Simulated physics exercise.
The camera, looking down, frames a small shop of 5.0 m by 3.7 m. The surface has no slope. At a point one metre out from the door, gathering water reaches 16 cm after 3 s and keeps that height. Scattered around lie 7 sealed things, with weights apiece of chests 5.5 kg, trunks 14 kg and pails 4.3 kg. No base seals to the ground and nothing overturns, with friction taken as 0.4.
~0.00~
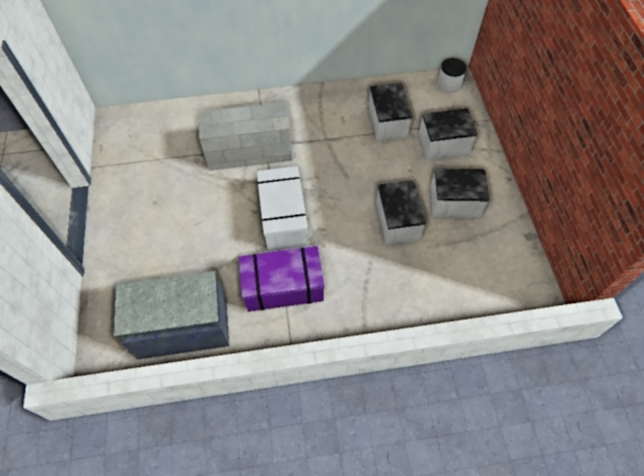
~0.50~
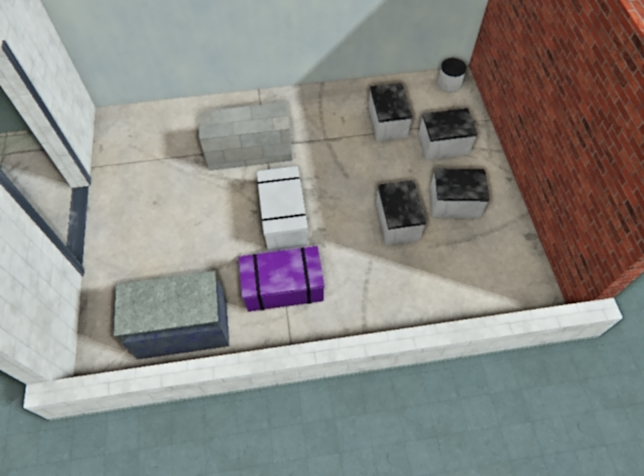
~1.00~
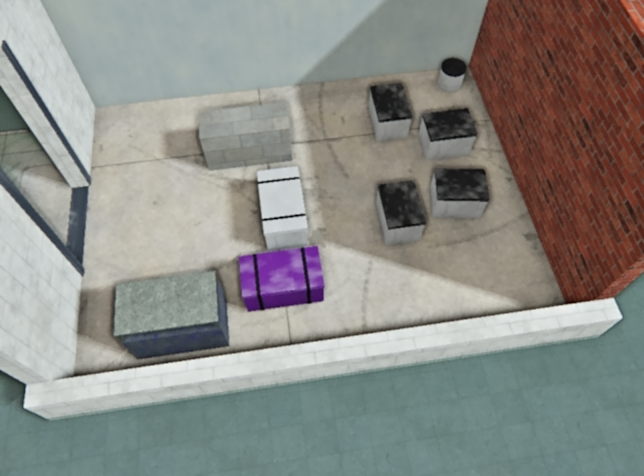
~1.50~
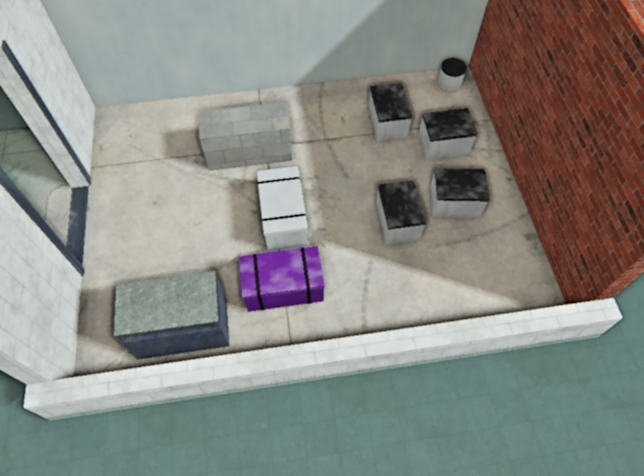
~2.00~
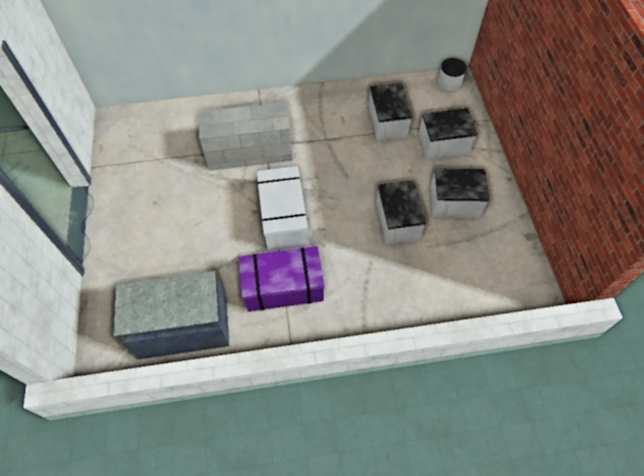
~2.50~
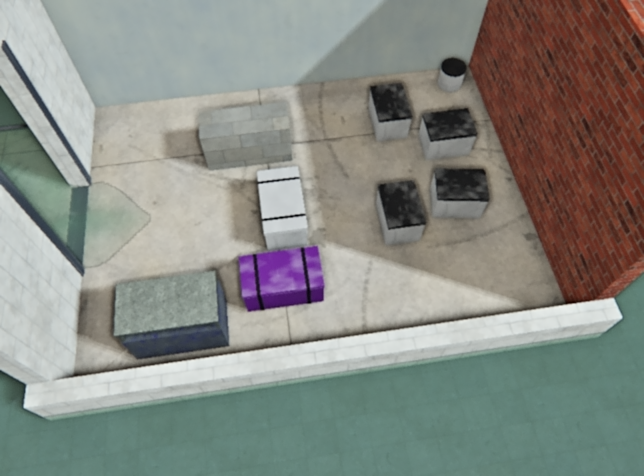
The video shows a small walled room holding a purple trunk, other boxes and pails as greenish water covers the paving outside, then enters the doorway at left and spreads slightly across the floor, while the objects stay still.
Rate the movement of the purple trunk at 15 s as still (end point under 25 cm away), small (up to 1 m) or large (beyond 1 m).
Small.
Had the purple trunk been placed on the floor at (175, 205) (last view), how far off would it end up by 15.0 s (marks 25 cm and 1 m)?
In that run it wanders far off.
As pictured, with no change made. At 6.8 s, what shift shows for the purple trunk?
50 cm or so by then.
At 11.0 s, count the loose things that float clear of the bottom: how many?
Total: 7.
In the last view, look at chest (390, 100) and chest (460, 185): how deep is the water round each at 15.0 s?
Around 7 cm and 10 cm.
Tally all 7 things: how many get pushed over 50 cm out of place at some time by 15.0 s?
I make it 7.
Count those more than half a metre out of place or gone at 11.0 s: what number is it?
I count 4 of them.
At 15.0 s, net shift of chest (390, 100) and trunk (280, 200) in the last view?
100 cm, 250 cm.
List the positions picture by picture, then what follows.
In the first frame, the purple trunk at (281, 271) rests on the ground; 0.0 m2 under water; 0 of 7 have shifted.
In the second frame, the purple trunk at (281, 271), on the bottom; water covers 0.0 m2; 0 of 7 have shifted.
In the third frame, the purple trunk at (281, 271) rests on the ground; water covers 0.0 m2; 0 of 7 have shifted.
In the fourth frame, the purple trunk at (281, 271), on the bottom; 0.0 m2 under water; 0 of 7 have shifted.
In the fifth frame, the purple trunk at (281, 271) rests on the ground; water covers 0.0 m2; 0 of 7 have shifted.
In the sixth frame, the purple trunk at (281, 271), on the bottom; water covers 0.5 m2; 0 of 7 have shifted.
After 3.5 s the purple trunk is near (281, 271), 0.0 m from its start, aground; 0 afloat.
After 6.8 s the purple trunk is near (309, 311), 0.5 m from its start, aground; 0 afloat.
After 11.0 s the purple trunk is near (310, 312), 0.5 m from its start, afloat; 7 afloat.
After 15.0 s the purple trunk is near (264, 308), 0.4 m from its start, afloat; 7 afloat.
